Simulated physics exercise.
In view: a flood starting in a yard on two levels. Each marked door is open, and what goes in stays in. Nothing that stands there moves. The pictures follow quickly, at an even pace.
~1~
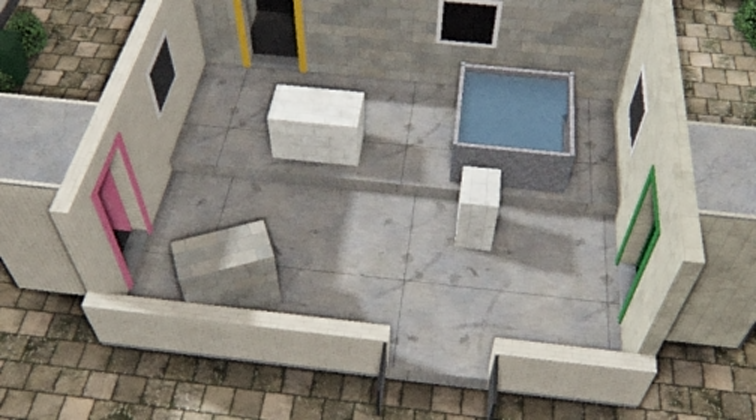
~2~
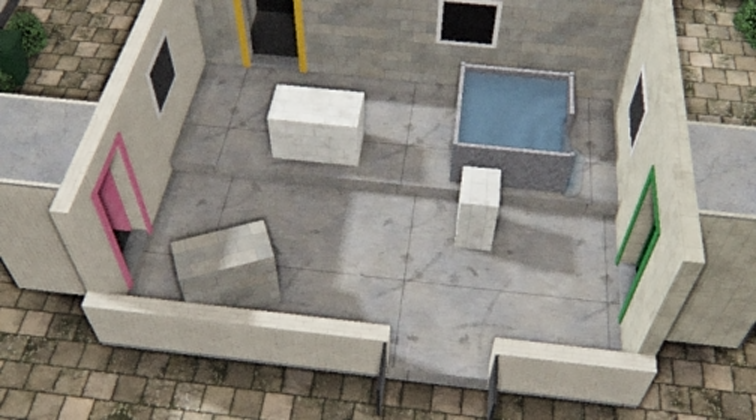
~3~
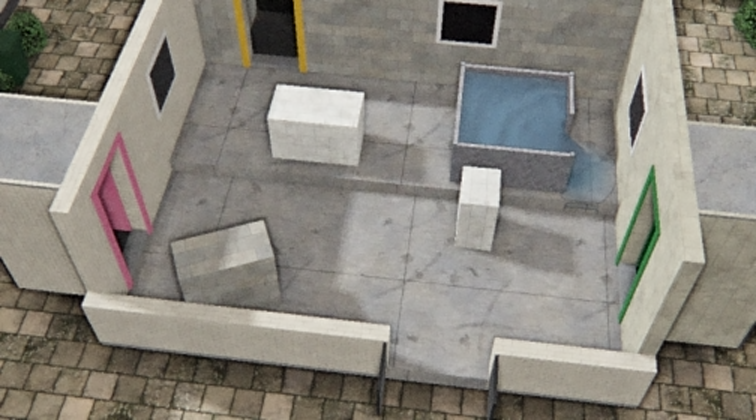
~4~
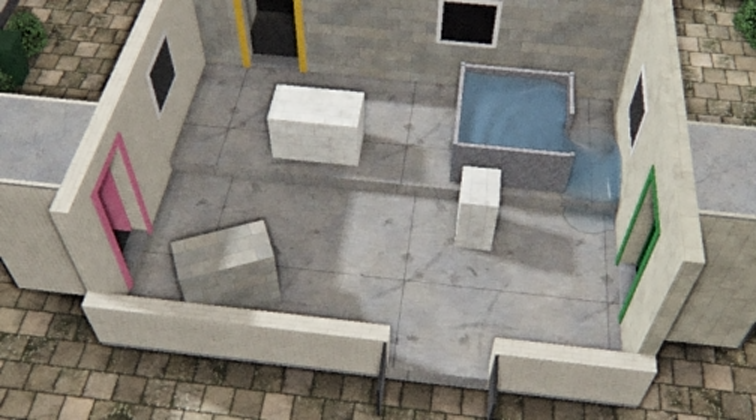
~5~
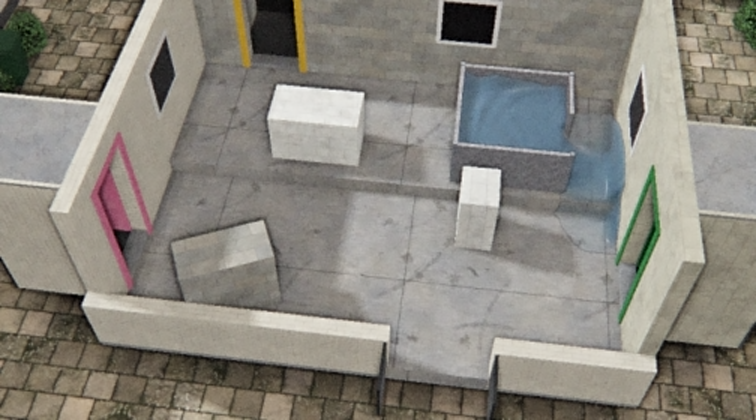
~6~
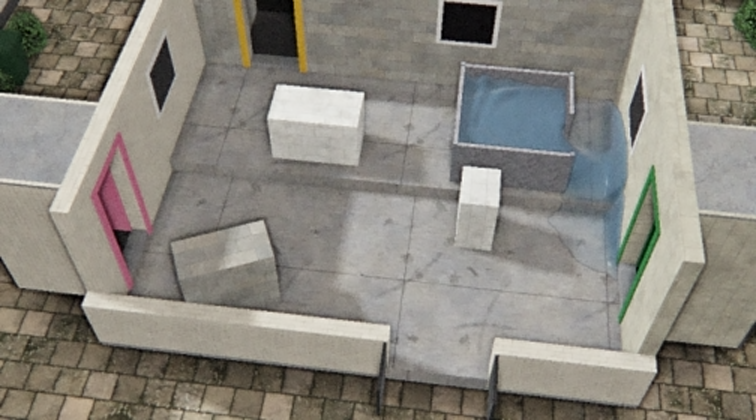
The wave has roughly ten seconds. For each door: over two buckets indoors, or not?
One by one: The green door stays under that; the yellow door stays under that; the pink door stays under that.
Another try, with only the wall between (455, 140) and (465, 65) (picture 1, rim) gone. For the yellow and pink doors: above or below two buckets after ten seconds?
My reading: The yellow one passes that mark; the pink one goes over.
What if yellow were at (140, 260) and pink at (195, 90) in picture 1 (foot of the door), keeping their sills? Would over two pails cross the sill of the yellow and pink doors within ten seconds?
One by one: Yellow keeps below it; pink stays under.
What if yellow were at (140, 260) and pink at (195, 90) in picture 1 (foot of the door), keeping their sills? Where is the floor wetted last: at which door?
Last comes the yellow one.
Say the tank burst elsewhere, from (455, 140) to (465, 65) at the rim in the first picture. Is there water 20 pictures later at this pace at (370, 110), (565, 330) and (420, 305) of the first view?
In that order: Wet, not flooded, flooded.
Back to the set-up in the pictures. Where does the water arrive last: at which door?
The pink-painted one.
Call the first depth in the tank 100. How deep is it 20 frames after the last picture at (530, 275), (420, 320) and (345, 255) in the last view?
Roughly 2, 8 and 0 per cent, in turn.
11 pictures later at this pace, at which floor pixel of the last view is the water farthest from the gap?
Roughly at (417, 355).
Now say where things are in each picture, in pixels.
In the first picture, the open tank at (515, 111) is whole and still.
In the second picture, the front is at (565, 195), out from the gap at (563, 159).
In the third picture, water pours out at (563, 160) and has run to (610, 162).
In the fourth picture, the front is at (612, 138), out from the gap at (563, 161).
In the fifth picture, the front is at (611, 118), out from the gap at (563, 160).
In the sixth picture, water pours out at (563, 160) and has run to (615, 275).
A moment on, water covers 15 % of the floor; the green door wet at the sill, nothing in, the yellow door not reached, the pink door not reached.
Next, water covers 25 % of the floor; the green door under two buckets in, the yellow door not reached, the pink door not reached.
Then, water covers 50 % of the floor; the green door under two buckets in, the yellow door wet at the sill, nothing in, the pink door not reached.
Later, water covers 80 % of the floor; the green door under two buckets in, the yellow door wet at the sill, nothing in, the pink door wet at the sill, nothing in.
In the end, water covers 90 % of the floor; the green door under two buckets in, the yellow door wet at the sill, nothing in, the pink door wet at the sill, nothing in.
